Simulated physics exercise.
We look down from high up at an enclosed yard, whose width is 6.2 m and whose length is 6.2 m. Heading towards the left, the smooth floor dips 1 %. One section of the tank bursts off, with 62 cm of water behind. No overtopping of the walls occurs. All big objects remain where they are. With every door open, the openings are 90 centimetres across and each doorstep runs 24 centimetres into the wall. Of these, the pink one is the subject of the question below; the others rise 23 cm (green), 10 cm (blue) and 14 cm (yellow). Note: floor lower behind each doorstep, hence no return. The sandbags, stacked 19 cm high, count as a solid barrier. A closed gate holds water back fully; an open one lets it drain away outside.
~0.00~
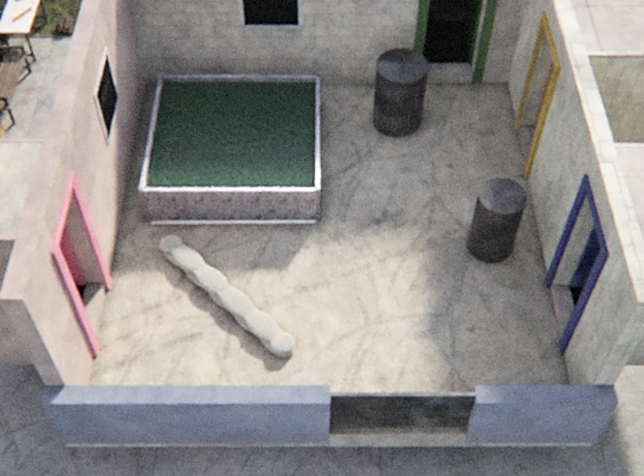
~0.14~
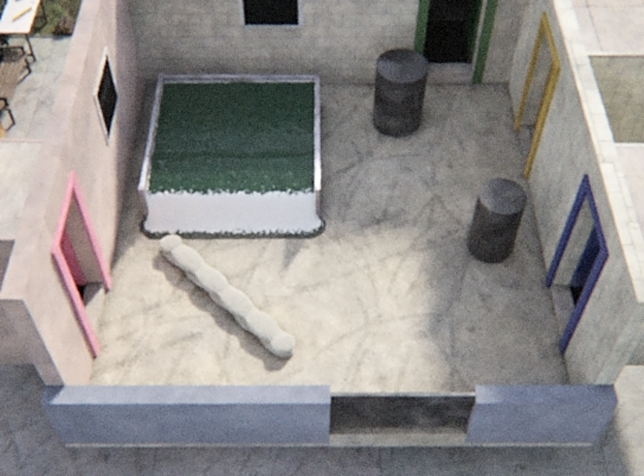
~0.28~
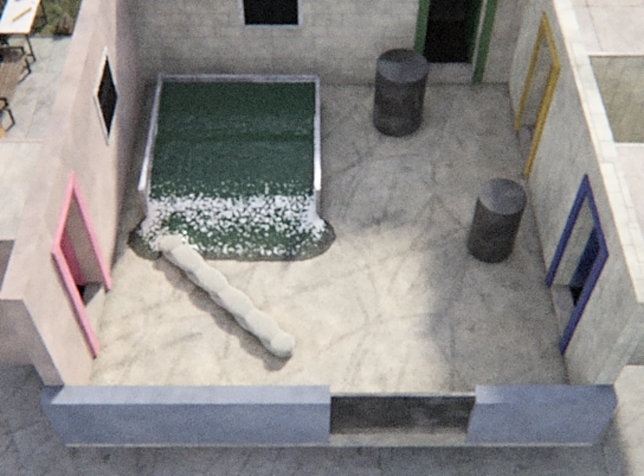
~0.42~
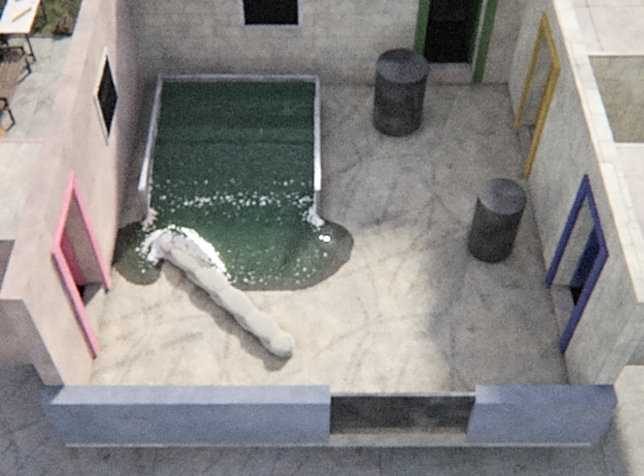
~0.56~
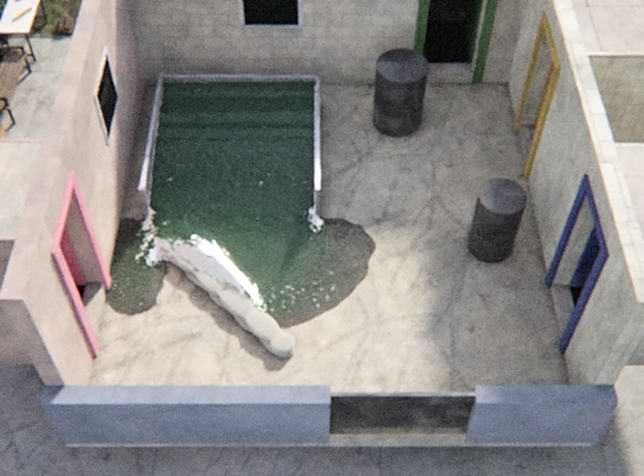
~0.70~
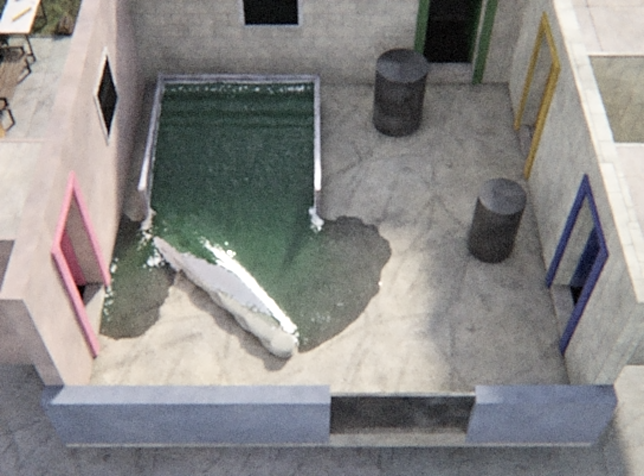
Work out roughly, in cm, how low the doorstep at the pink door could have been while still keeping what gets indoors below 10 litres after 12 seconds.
No lower than about 13 cm.
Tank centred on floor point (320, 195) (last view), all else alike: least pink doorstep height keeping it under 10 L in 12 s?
13.0 cm, give or take.
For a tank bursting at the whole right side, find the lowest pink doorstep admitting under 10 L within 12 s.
Some 11.0 cm.
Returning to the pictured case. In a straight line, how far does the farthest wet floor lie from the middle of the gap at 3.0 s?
About 5.4 m.
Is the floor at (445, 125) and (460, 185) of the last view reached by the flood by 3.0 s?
Note: Point one not yet reached; point two not yet reached.
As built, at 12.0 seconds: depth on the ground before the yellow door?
Lab note: Depth approx. 8.5 cm.
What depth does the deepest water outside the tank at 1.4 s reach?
I'd estimate roughly 40 cm.
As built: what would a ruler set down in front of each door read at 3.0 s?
Pink door 12 cm, green door 0 cm, blue door 13 cm, yellow door 0 cm.
After 1.4 s water covers 40 % of the floor, deepest (40 cm) near (179, 237); 14 cm at the pink door, 0 litres in over its 20 cm doorstep.
After 3.0 s water covers 60 % of the floor, deepest (44 cm) near (569, 402); 12 cm at the pink door, 0 litres in over its 20 cm doorstep.
After 12.0 s water covers 95 % of the floor, deepest (22 cm) near (121, 218); 13 cm at the pink door, 0 litres in over its 20 cm doorstep.
At the pink door as built, the water arrived by 0.7 s and peaked near 16 cm at 1.8 s.
With a doorstep of 10.5 cm, 30 litres would have come in within the 12 s; with 15 cm, 4 litres. So under 10 litres takes about 13 cm.
